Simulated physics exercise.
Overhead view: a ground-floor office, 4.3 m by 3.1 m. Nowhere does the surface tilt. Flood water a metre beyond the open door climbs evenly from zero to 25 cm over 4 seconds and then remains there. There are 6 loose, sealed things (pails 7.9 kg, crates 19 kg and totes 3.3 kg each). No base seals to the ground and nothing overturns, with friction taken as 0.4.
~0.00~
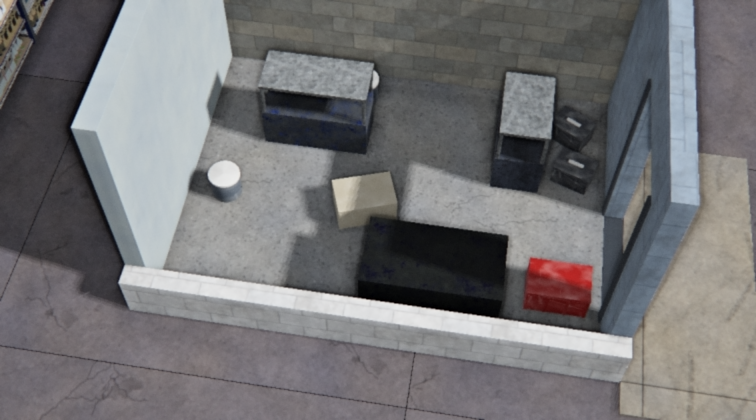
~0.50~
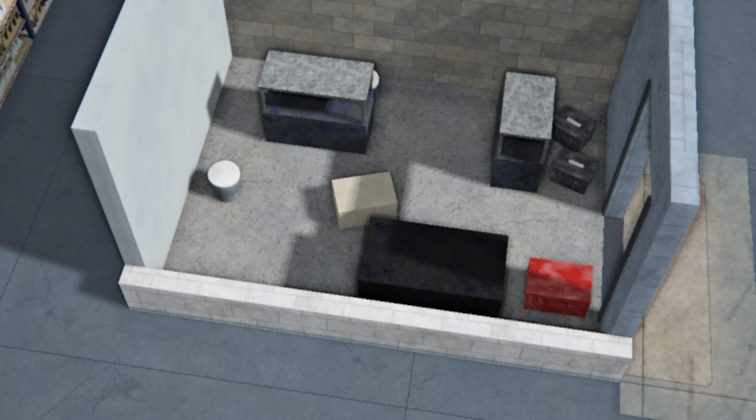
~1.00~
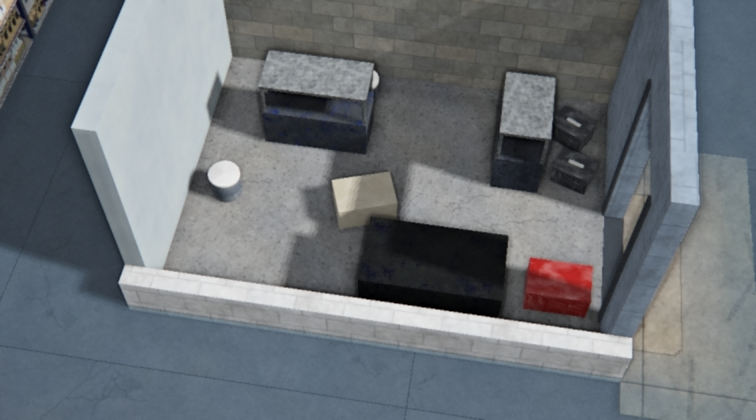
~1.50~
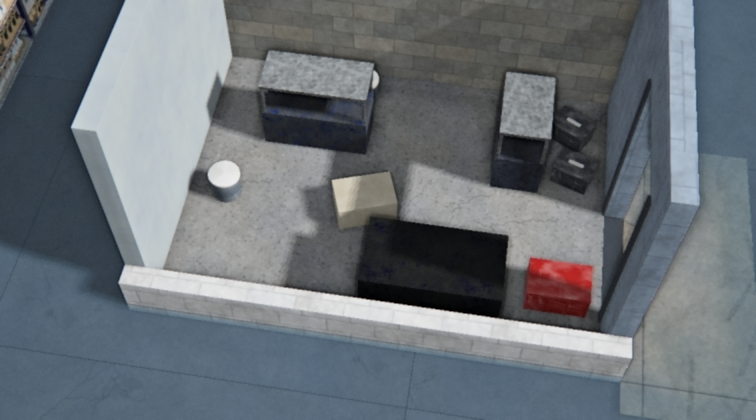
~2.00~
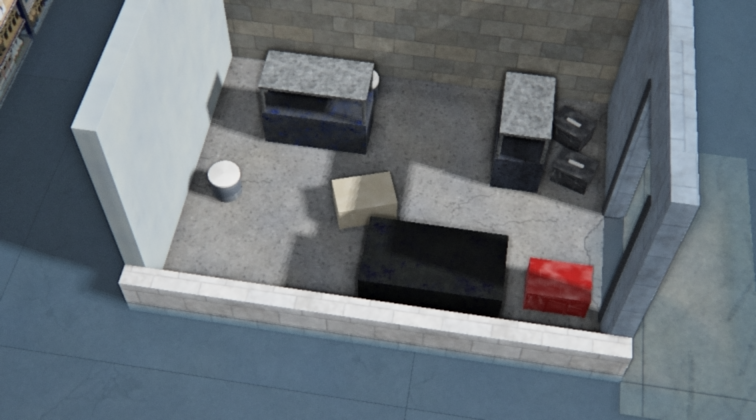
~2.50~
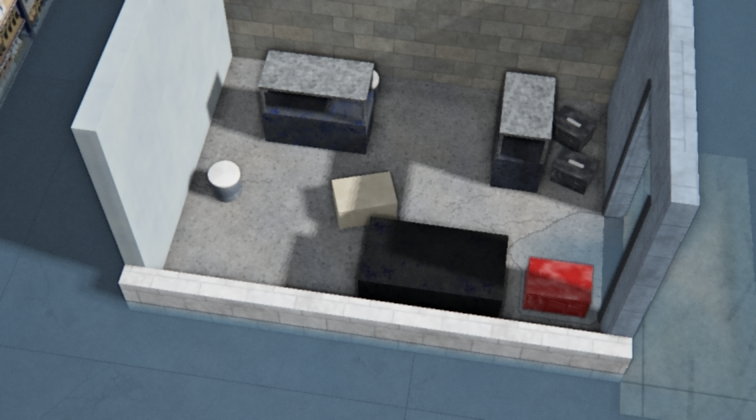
A room with a long black box, two desks and a red crate stayed still while bluish water spread over the ground outside, then began creeping in through the opening on the right.
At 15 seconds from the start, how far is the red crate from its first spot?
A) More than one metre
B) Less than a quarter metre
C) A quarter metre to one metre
A.
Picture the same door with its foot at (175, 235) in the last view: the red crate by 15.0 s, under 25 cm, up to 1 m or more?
Then the red crate would have shifted modestly.
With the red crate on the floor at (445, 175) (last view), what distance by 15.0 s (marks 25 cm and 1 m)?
Here it goes just a bit.
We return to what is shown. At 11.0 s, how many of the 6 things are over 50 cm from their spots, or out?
I make it 2.
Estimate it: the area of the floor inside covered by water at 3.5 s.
Wet: Near 2.5 m2.
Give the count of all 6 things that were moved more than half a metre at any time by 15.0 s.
The tally stands at 6.
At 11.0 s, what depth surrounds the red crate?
The depth there is around 16 cm.
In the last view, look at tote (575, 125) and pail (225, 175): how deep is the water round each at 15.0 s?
Depth approx. 20 cm / 16 cm.
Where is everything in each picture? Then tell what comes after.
The red crate at (560, 279), on the bottom; 0.0 m2 under water; 0 of 6 have shifted, in the first picture.
The red crate at (560, 279), on the bottom; 0.0 m2 under water; 0 of 6 have shifted, in the second picture.
The red crate at (560, 279), on the bottom; 0.0 m2 under water; 0 of 6 have shifted, in the third picture.
The red crate at (560, 279), on the bottom; water covers 0.0 m2; 0 of 6 have shifted, in the fourth picture.
The red crate at (560, 279), on the bottom; 0.1 m2 under water; 0 of 6 have shifted, in the fifth picture.
The red crate at (560, 279), on the bottom; water covers 0.6 m2; 0 of 6 have shifted, in the sixth picture.
After 3.5 s the red crate is near (550, 283), 0.1 m from its start, aground; 0 afloat.
After 6.8 s the red crate is near (542, 286), 0.2 m from its start, afloat; 4 afloat.
After 11.0 s the red crate is near (540, 251), 0.3 m from its start, afloat; 6 afloat.
After 15.0 s the red crate is near (213, 152), 3.7 m from its start, afloat; 6 afloat.
